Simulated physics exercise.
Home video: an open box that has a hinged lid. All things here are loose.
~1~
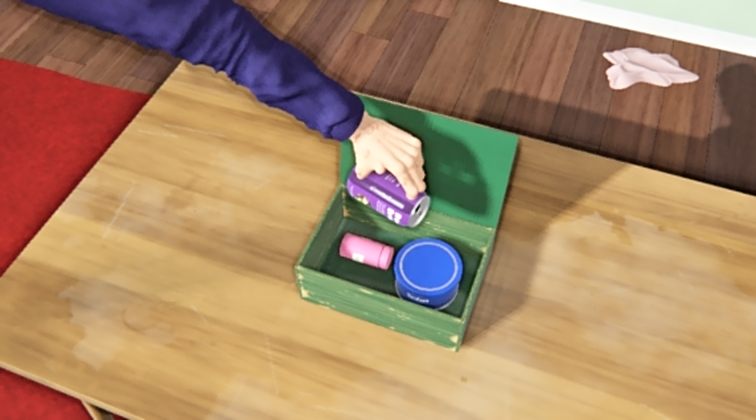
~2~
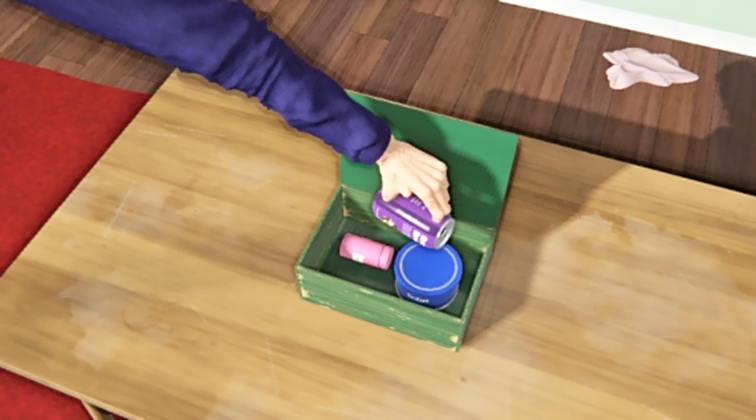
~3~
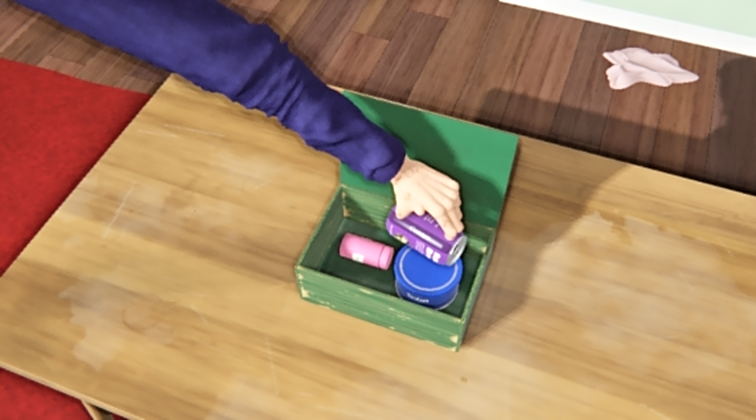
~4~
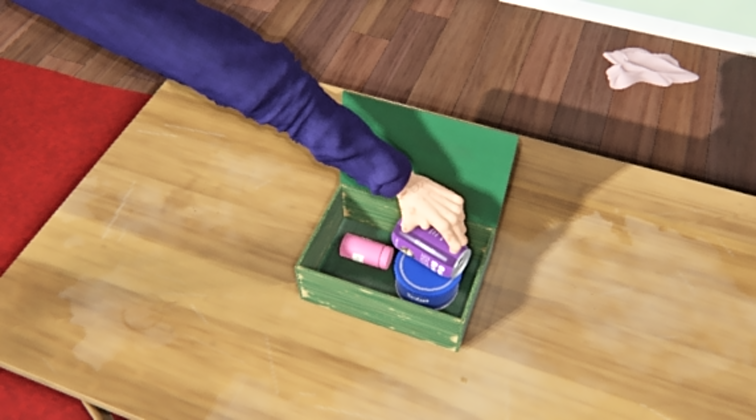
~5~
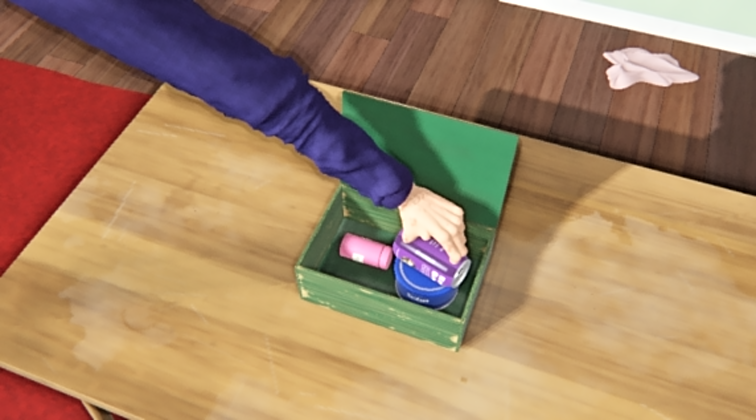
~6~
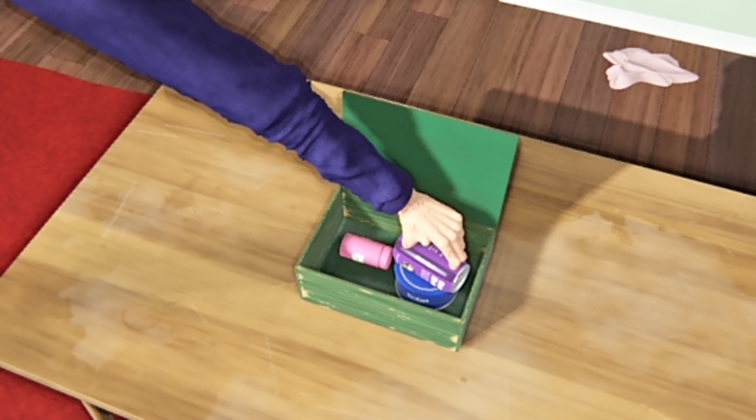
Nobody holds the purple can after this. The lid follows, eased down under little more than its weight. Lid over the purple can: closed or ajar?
Ajar.
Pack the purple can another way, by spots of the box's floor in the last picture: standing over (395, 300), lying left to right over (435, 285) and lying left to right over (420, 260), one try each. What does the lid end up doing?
The first placement leaves the lid fully closed, the second partly open, and the third partly open.
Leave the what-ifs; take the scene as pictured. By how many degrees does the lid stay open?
Some 18 degrees above the rim, more or less.
Then, 1.30 s after the last picture, lid 79° above the rim.
Then, 1.70 s after the last picture, lid 48° above the rim.
At rest, lid 18° above the rim; all 3 in place. Seen from the same camera at the end, purple can near (429, 262).
